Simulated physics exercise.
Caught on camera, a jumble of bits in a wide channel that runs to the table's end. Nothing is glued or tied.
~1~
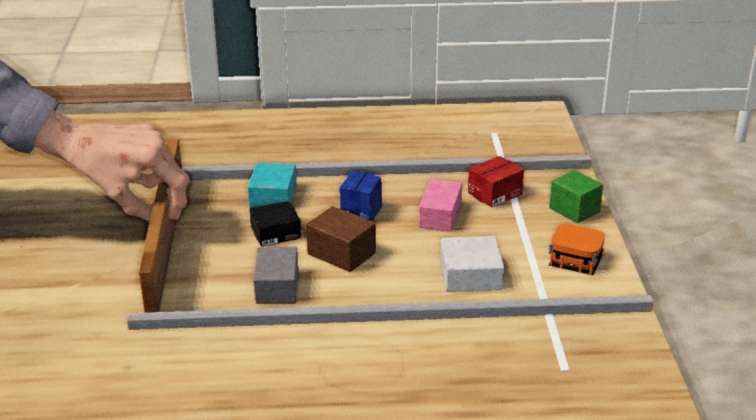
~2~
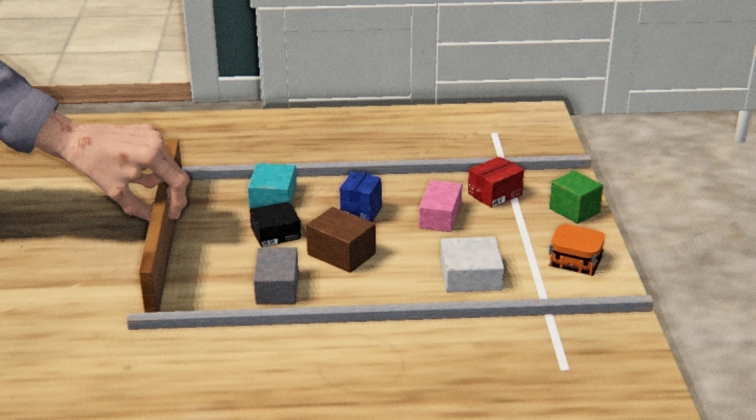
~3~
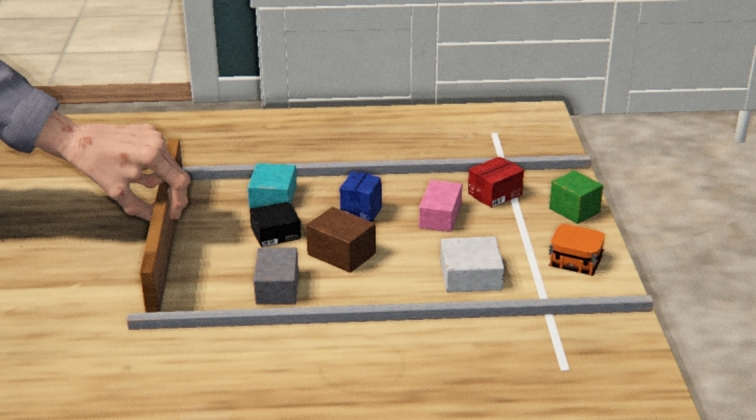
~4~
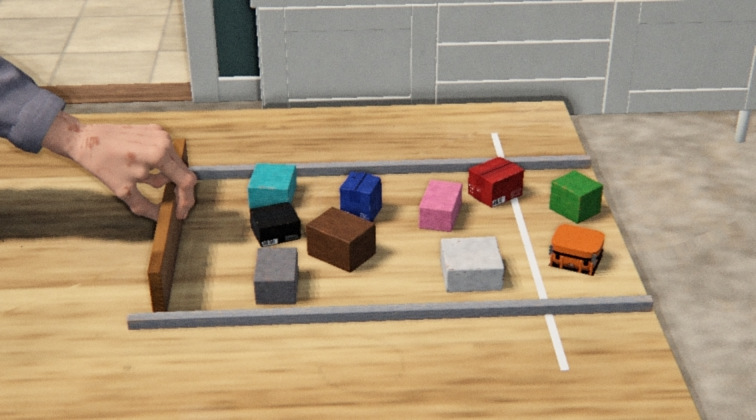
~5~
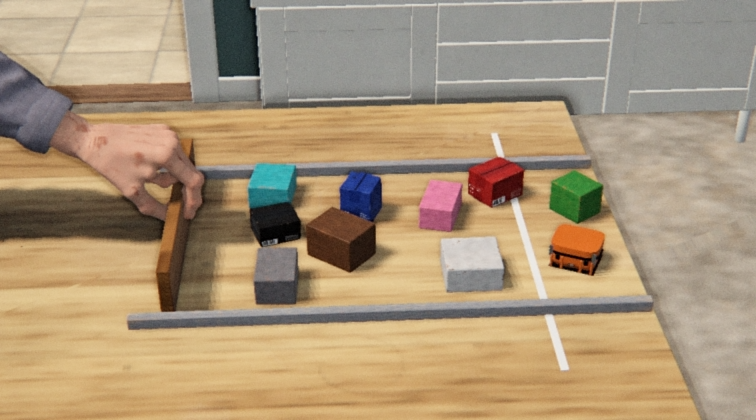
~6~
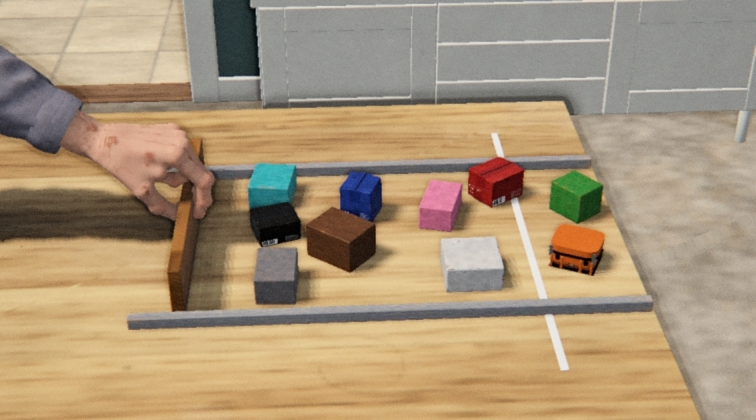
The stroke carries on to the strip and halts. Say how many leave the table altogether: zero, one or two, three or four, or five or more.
Here the number that fall off is one or two.
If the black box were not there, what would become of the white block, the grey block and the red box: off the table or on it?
The white block is kept; the grey block does not fall; the red box remains up.
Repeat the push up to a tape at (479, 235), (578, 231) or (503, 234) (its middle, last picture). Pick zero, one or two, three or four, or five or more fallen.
Taking them in turn, zero; five or more; zero.
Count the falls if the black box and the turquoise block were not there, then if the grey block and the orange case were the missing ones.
1 in the first case, 0 in the second.
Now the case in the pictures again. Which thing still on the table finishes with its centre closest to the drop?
It is the orange case.
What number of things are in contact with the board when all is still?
That makes 3.
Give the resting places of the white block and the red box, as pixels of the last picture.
Near (615, 269) and (580, 170).
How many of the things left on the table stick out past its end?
4 of them.
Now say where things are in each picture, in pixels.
In the first frame, green block (576, 197); orange case (577, 249); red box (496, 181); board (163, 222); tape (524, 233).
In the second frame, orange case (577, 250); white block (471, 264).
In the third frame, red box (496, 182); black box (275, 224).
In the fourth frame, green block (576, 197); brown block (341, 239).
In the fifth frame, orange case (577, 250); turquoise block (273, 186).
In the sixth frame, green block (576, 197); orange case (577, 250); red box (496, 182); board (188, 221); tape (524, 233).
Early on, none off yet; green block at rest near (576, 197); orange case at rest near (577, 250); red box at rest near (496, 182).
Finally, the number that fall off is one or two; lost, green block.
